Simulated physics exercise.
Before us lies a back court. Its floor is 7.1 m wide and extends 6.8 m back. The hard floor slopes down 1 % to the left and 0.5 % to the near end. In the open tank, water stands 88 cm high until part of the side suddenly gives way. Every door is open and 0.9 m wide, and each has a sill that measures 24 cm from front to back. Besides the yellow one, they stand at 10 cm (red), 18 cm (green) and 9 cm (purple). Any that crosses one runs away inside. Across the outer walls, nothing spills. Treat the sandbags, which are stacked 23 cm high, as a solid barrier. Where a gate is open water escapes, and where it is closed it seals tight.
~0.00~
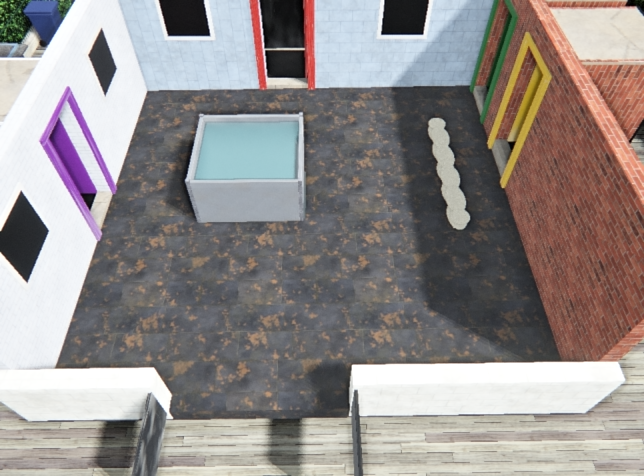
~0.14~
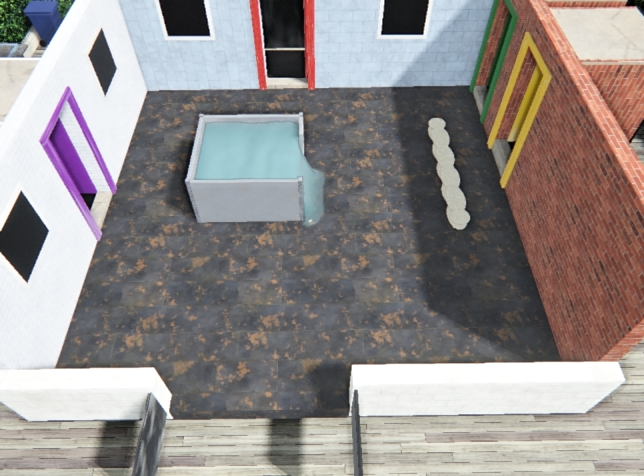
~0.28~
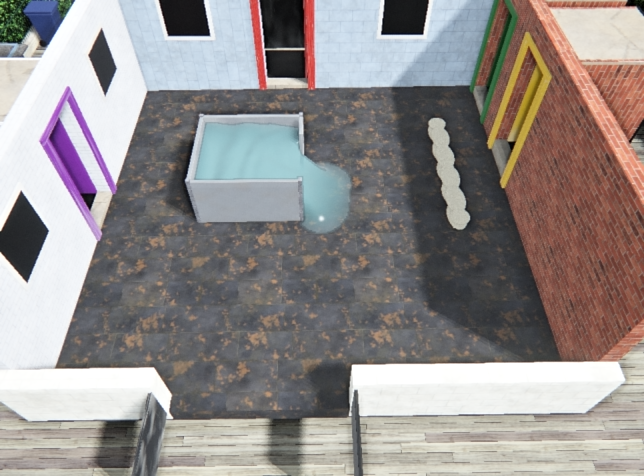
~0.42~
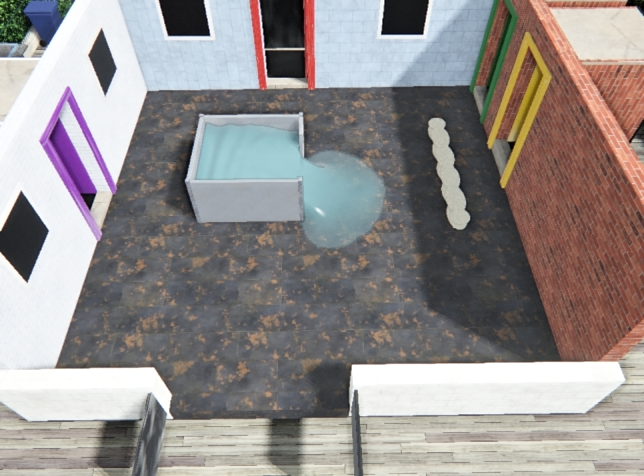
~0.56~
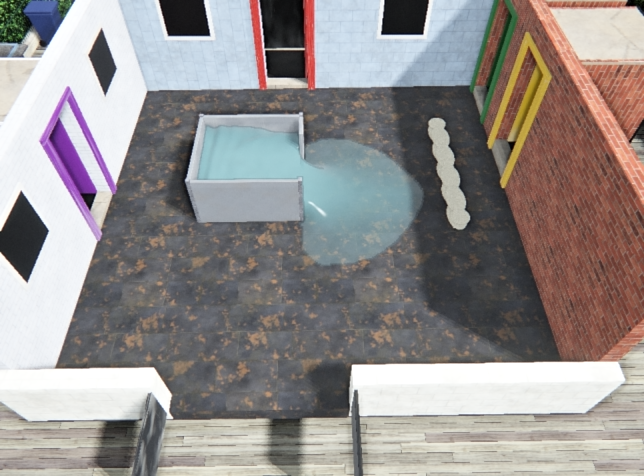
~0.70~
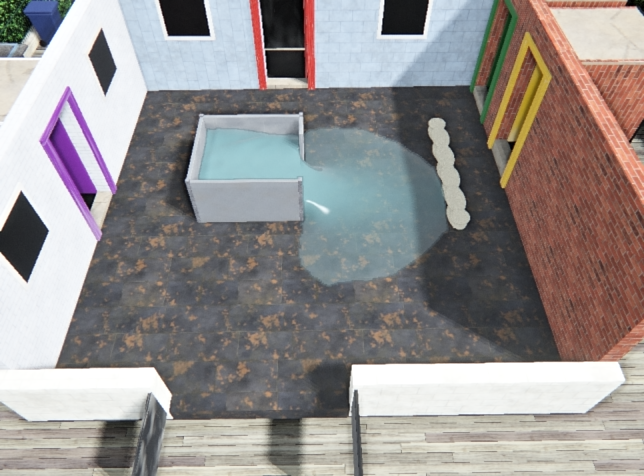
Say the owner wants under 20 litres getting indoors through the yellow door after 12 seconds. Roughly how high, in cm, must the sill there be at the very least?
At the very least some 8 cm.
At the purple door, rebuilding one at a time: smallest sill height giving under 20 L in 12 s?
At purple, roughly 5.5 cm.
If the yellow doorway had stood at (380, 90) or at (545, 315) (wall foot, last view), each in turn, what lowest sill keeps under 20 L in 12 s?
Around 12.5 and 18 cm respectively.
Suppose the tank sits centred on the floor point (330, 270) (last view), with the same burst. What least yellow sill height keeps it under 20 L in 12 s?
It must be around 6.0 cm tall.
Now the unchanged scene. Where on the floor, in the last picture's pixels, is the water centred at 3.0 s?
Around (382, 210).
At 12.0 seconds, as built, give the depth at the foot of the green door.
It comes to about 4.0 centimetres deep.
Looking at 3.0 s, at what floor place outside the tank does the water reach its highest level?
Near (525, 338).
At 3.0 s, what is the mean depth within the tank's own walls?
Around 23 cm deep on average.
After 1.4 s water covers 30 % of the floor, deepest (36 cm) near (312, 202); 2 cm at the yellow door, 0 litres in over its 23 cm sill.
After 3.0 s water covers 40 % of the floor, deepest (32 cm) near (525, 338); 6 cm at the yellow door, 0 litres in over its 23 cm sill.
After 12.0 s water covers 95 % of the floor, deepest (11 cm) near (71, 324); 5 cm at the yellow door, 0 litres in over its 23 cm sill.
At the yellow door as built, the water arrived by 1.3 s and peaked near 12 cm at 6.8 s.
With a sill of 7 cm, 34 litres would have come in within the 12 s; with 9.5 cm, 8 litres. So under 20 litres takes about 8 cm.
